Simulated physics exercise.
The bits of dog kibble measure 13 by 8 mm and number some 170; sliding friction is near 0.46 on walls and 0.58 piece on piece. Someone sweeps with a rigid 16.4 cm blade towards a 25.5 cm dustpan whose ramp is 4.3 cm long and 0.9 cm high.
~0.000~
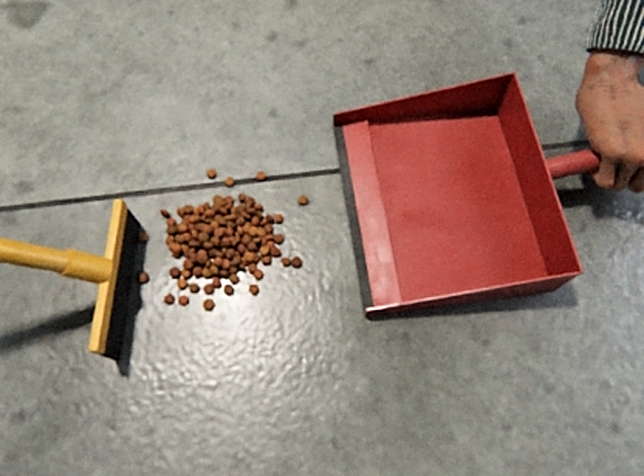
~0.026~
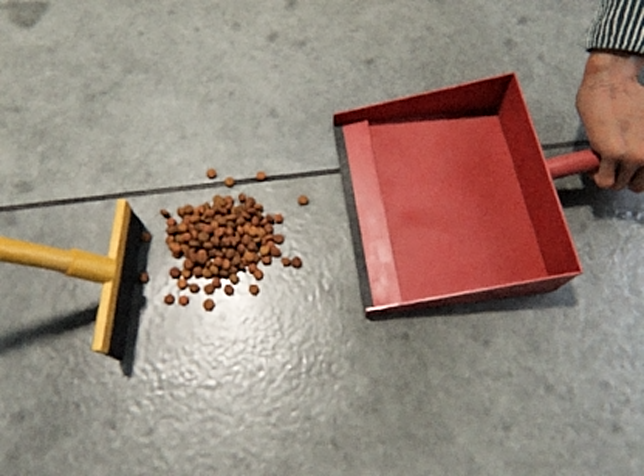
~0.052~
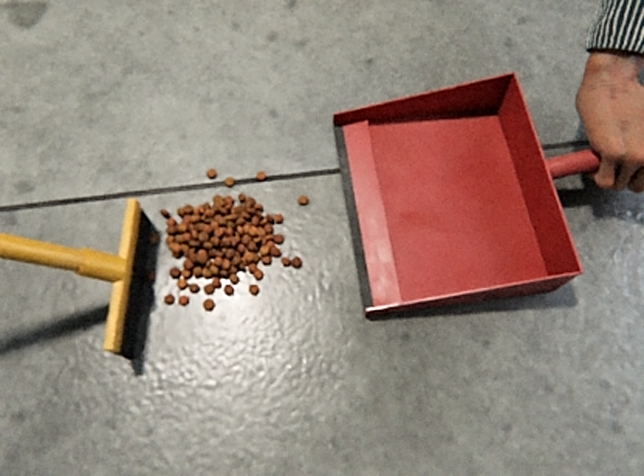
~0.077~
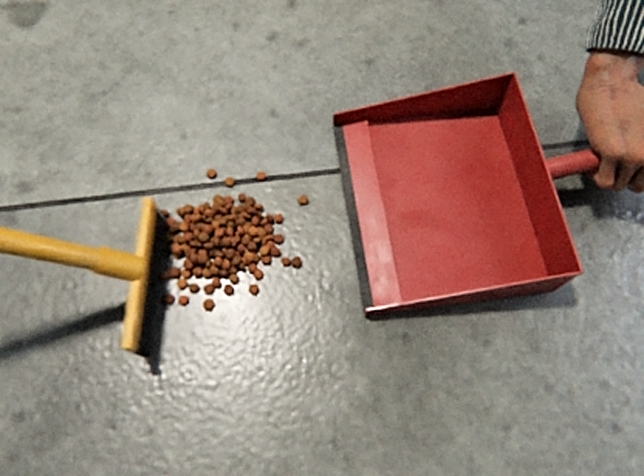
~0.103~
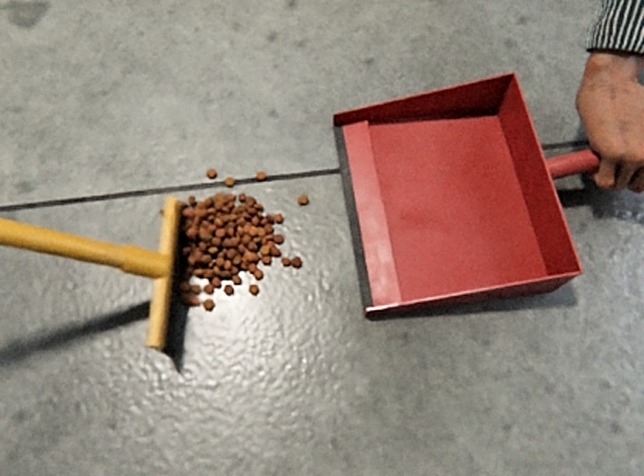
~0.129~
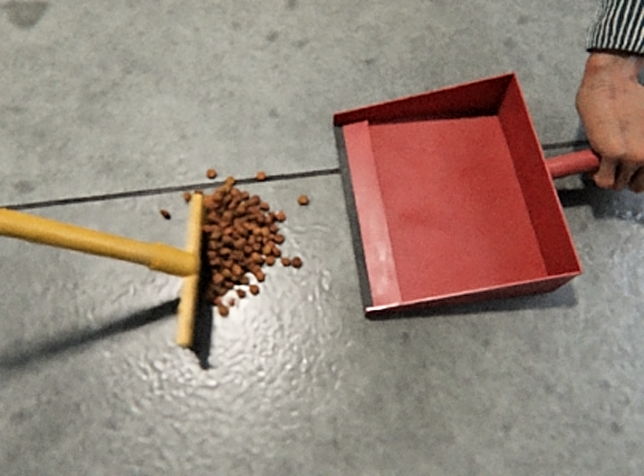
On a grey floor, a yellow-handled sweeper slid right into a loose pile of brown kibble and bunched it up, while a hand in a striped sleeve held a red dustpan still.
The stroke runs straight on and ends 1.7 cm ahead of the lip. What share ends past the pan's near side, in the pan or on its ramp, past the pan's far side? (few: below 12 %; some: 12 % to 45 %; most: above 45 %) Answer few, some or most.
Past the pan's near side: Few; in the pan or on its ramp: Most; past the pan's far side: Few.
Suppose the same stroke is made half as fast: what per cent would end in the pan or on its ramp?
In that case some 35 per cent.
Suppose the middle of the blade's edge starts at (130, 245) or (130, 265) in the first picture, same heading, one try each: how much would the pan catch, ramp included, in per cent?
Some 60 and 60 per cent.
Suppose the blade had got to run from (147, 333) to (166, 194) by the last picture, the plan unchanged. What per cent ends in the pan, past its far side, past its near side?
Pan 40, far 0, near 0.
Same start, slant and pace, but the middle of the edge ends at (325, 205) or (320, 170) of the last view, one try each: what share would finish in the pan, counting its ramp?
About 55 and 45 per cent.
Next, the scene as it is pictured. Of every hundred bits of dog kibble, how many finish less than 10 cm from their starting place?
About 15 per cent.
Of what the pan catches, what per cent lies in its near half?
Roughly 80 per cent.
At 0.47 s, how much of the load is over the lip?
Some 50 per cent.
After 0.21 s, middle of the blade 9 cm from the lip; 0 % over the lip, far side 0 %, near side 0 %.
Then, at 0.27 s, middle of the blade 4 cm from the lip; 15 % over the lip, far side 0 %, near side 5 %.
After 0.47 s, middle of the blade 3 cm from the lip; 50 % over the lip, far side 0 %, near side 5 %.
In the end, at 1.1 s, near side 5 %, pan 50 %, far side 0 %, in front of the lip or behind the blade 45 %.
